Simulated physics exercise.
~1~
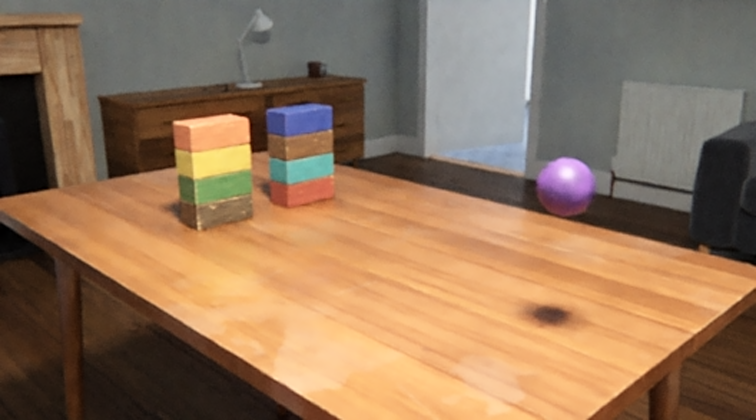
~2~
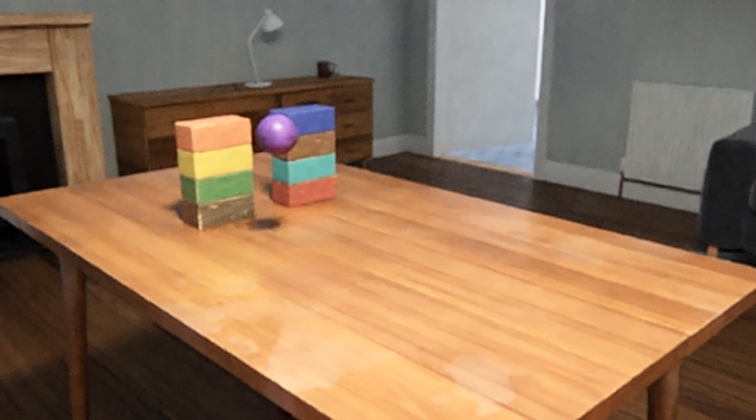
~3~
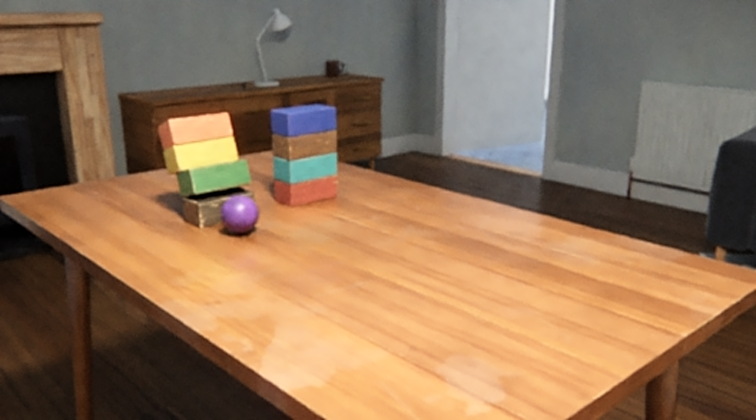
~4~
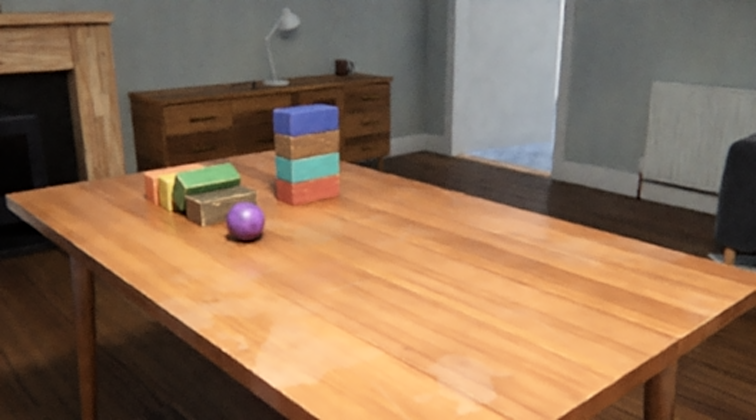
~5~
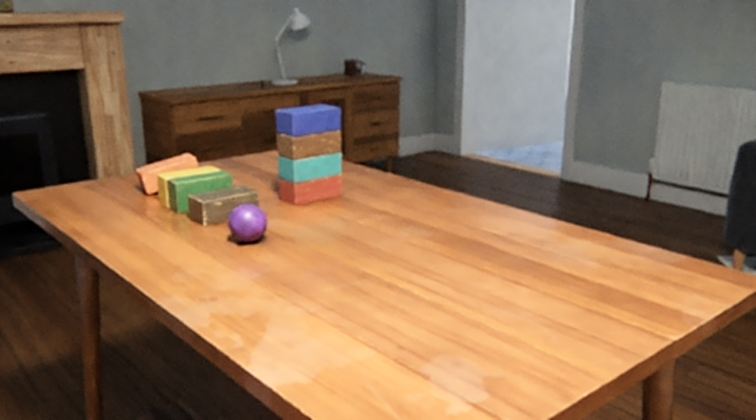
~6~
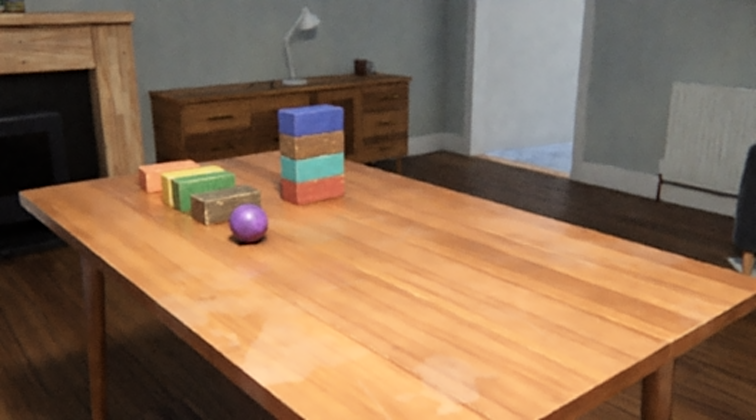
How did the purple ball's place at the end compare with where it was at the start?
At the start the purple ball was in the air over the right side of the table. By the end it was resting on the tabletop toward the left, just in front of the dark block.
